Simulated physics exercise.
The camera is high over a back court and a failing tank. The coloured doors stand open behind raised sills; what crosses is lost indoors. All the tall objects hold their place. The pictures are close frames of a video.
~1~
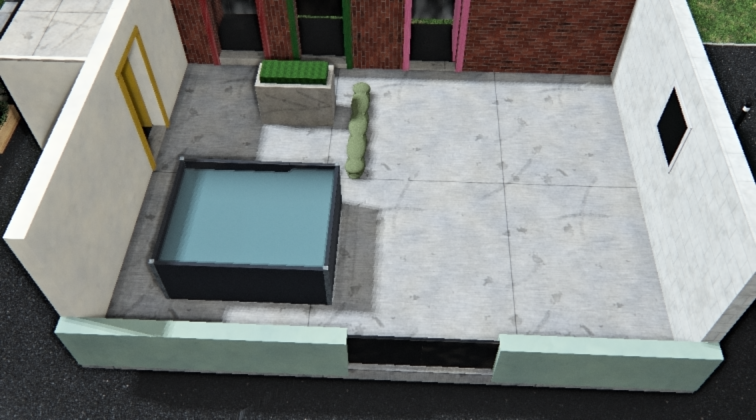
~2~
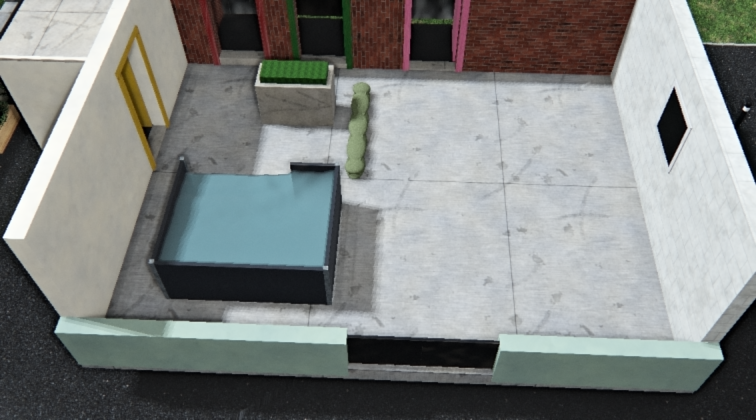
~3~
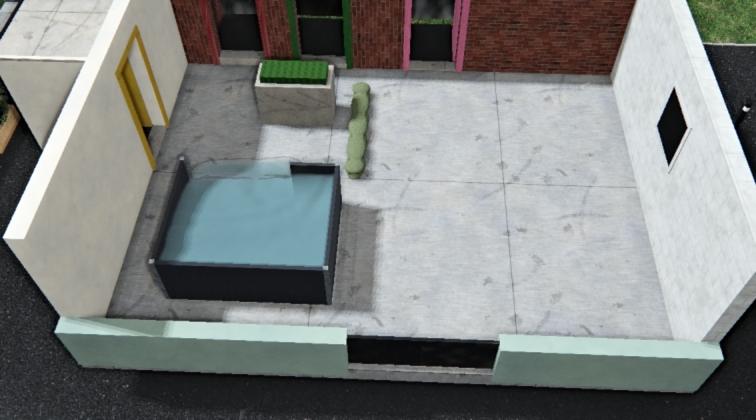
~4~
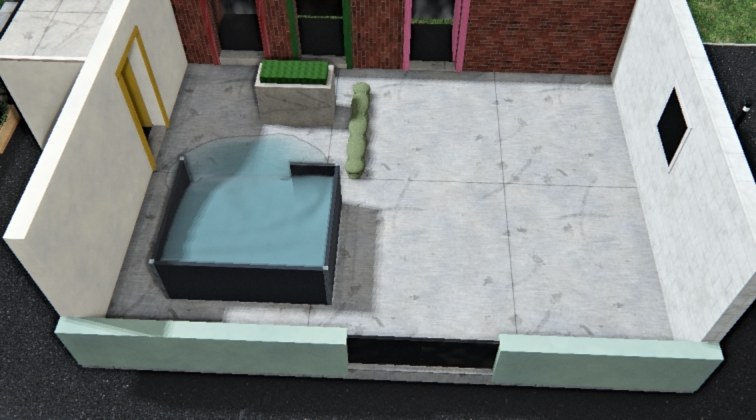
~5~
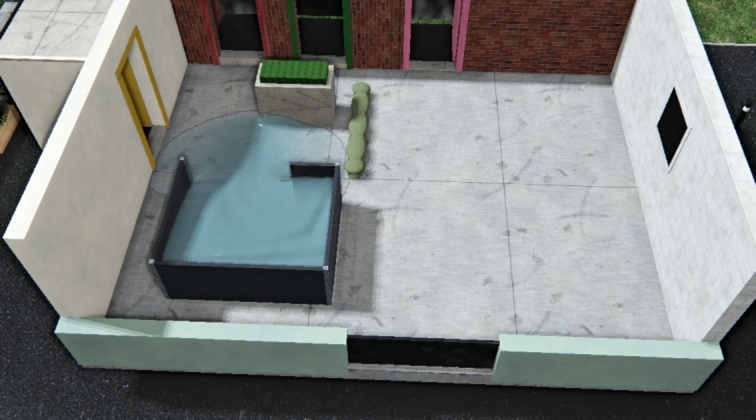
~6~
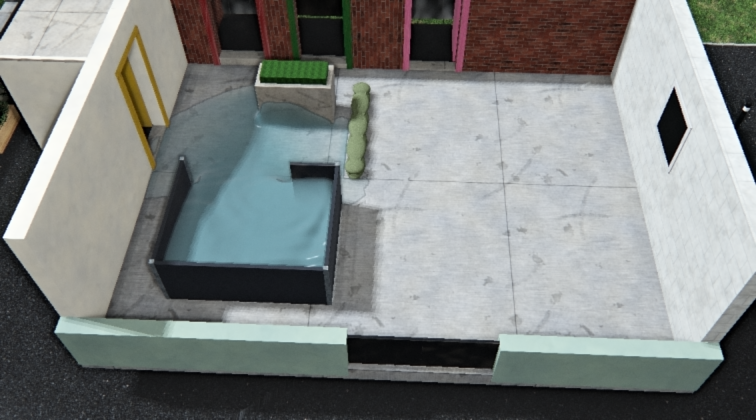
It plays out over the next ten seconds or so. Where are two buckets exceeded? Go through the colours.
In the end: The green door lets in a lot; the red door lets in a lot; the yellow door lets in a lot; the pink door lets in a lot.
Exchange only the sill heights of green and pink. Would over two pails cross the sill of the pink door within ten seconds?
Pink lets less in.
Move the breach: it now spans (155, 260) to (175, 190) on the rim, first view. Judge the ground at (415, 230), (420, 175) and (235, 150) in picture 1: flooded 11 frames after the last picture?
In turn: Clear, no water, awash.
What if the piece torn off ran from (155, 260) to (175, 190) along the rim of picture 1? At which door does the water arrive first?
The door marked yellow.
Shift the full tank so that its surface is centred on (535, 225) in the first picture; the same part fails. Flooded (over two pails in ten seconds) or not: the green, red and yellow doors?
The green one is under, the red one stays under, the yellow one stays under.
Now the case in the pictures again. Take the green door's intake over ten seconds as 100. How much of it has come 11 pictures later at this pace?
About 15 per cent.
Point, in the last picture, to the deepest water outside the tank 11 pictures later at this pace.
Roughly at (206, 67).
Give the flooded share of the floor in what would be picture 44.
I make it 70 per cent.
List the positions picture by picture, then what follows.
In the first frame, still water in the open tank at (251, 214).
In the second frame, water pours out on the open tank's far side and has run to a hidden place.
In the third frame, water pours out on the open tank's far side and has run to a hidden place.
In the fourth frame, the front is at (292, 139), out from the gap on the open tank's far side.
In the fifth frame, water pours out on the open tank's far side and has run to (244, 114).
In the sixth frame, the front is at (254, 87), out from the gap on the open tank's far side.
A moment on, water covers 25 % of the floor; the green door wet at the sill, nothing in, the red door over two buckets in, the yellow door under two buckets in, the pink door not reached.
Next, water covers 35 % of the floor; the green door under two buckets in, the red door far over two buckets in, the yellow door far over two buckets in, the pink door not reached.
Then, water covers 35 % of the floor; the green door over two buckets in, the red door far over two buckets in, the yellow door far over two buckets in, the pink door under two buckets in.
Later, water covers 70 % of the floor; the green door over two buckets in, the red door far over two buckets in, the yellow door far over two buckets in, the pink door over two buckets in.
In the end, water covers 90 % of the floor; the green door over two buckets in, the red door far over two buckets in, the yellow door far over two buckets in, the pink door over two buckets in.
